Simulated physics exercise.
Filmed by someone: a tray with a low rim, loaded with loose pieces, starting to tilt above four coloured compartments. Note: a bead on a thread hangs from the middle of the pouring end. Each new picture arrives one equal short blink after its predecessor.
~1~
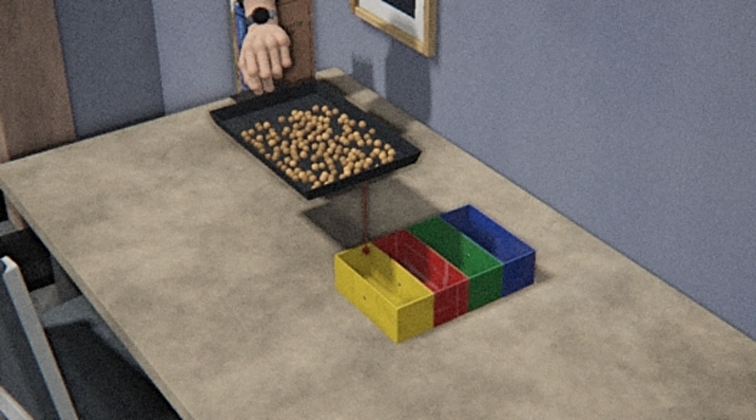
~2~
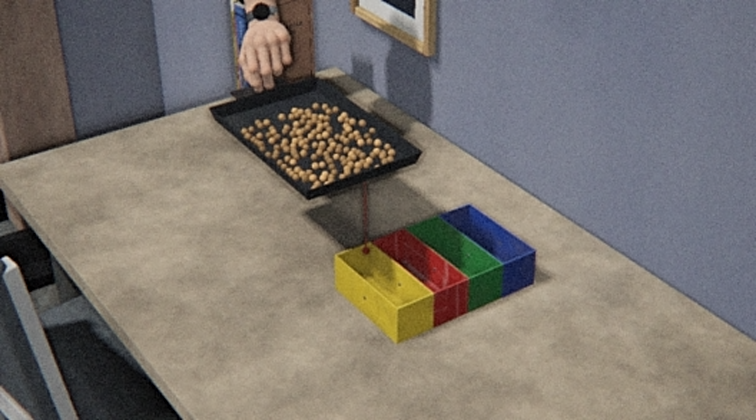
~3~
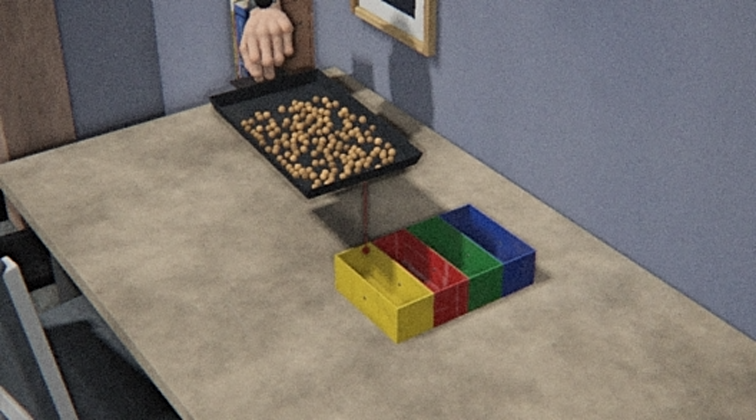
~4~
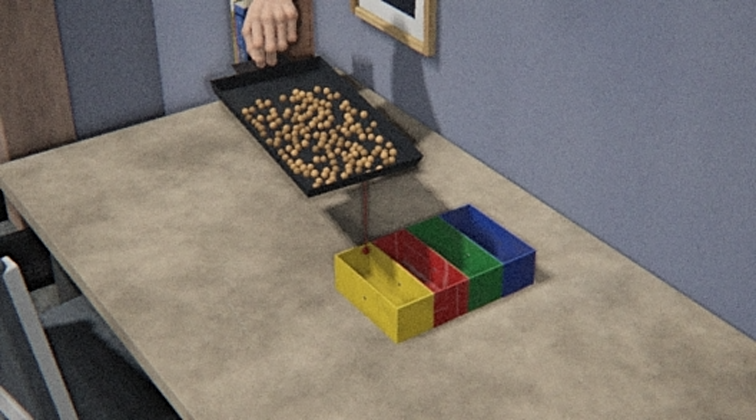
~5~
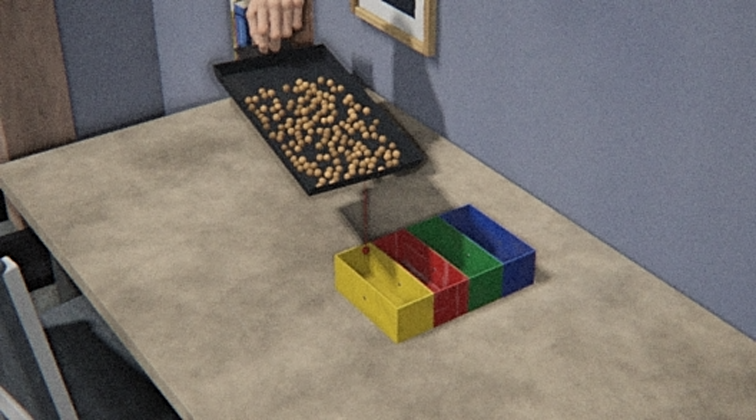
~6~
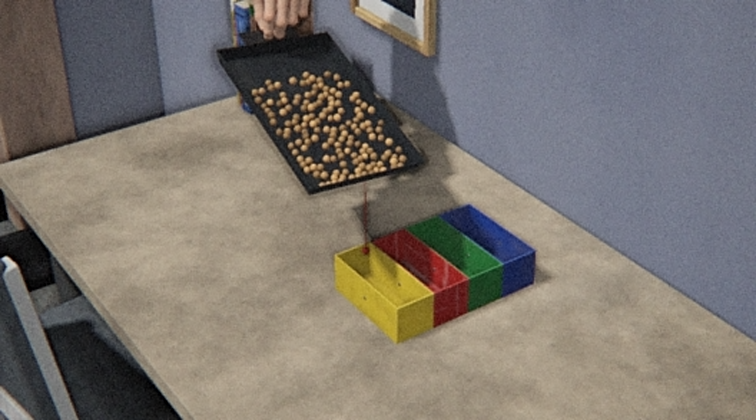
A hand gradually tilts a black tray, and the round beads slide slightly across it.
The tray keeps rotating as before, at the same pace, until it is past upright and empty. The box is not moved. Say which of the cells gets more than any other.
That would be the red cell.
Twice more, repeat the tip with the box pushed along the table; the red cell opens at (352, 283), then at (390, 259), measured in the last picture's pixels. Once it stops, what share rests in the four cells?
Near 80 % and 100 %.
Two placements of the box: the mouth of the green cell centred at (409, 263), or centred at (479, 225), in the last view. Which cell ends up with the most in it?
First try: The blue cell; second try: That yellow cell.
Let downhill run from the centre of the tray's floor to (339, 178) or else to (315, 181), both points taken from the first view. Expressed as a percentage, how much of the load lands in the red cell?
In order: About 0, then 0 percent.
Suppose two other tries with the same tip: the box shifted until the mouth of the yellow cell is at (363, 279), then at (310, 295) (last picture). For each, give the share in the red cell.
Close to 30 in a hundred, then close to 0 in a hundred.
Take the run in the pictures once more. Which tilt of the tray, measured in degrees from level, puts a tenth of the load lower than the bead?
A tilt of roughly 70°.
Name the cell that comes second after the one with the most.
The green cell.
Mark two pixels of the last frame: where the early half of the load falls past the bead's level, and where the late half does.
(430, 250) for the early half, (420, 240) for the late half.
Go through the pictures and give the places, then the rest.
The first frame shows corners of the pouring end at (308, 188) and (416, 150), level; middle of the load at (322, 146), round wooden beads; bead on its thread at (366, 251); yellow cell at (415, 315); red cell at (451, 300); green cell at (485, 285); blue cell at (519, 271).
The second frame shows corners of the pouring end at (308, 187) and (416, 151), level; middle of the load at (322, 145).
The third frame shows corners of the pouring end at (309, 187) and (417, 152), tipped barely, lowest at the right corner; middle of the load at (323, 141).
The fourth frame shows corners of the pouring end at (310, 186) and (418, 154), tipped a little, lowest at the right corner; middle of the load at (324, 136).
The fifth frame shows corners of the pouring end at (311, 185) and (418, 157), tipped clearly, lowest at the right corner; middle of the load at (327, 132), about a third on the move.
The sixth frame shows corners of the pouring end at (313, 185) and (419, 159), tipped clearly, lowest at the right corner; middle of the load at (334, 131), nearly all on the move; yellow cell at (415, 315); red cell at (451, 300); green cell at (485, 285); blue cell at (519, 271).
Soon after the last picture, tray tipped steeply; about two thirds on the tray; a stray few in the red cell; a stray few in the green cell; about a quarter falling or outside the box.
A little later, tray tipped past a quarter turn; a small part on the tray; about half in the red cell; about a quarter in the green cell; a small part in the yellow cell; a stray few in the blue cell; a small part falling or outside the box.
Later still, tray tipped past a quarter turn; about half in the red cell; about a third in the green cell; a small part in the yellow cell; a stray few in the blue cell; a stray few falling or outside the box.
By the end, tray tipped past a quarter turn; about half in the red cell; about a third in the green cell; a small part in the yellow cell; a stray few in the blue cell; a stray few outside the box.
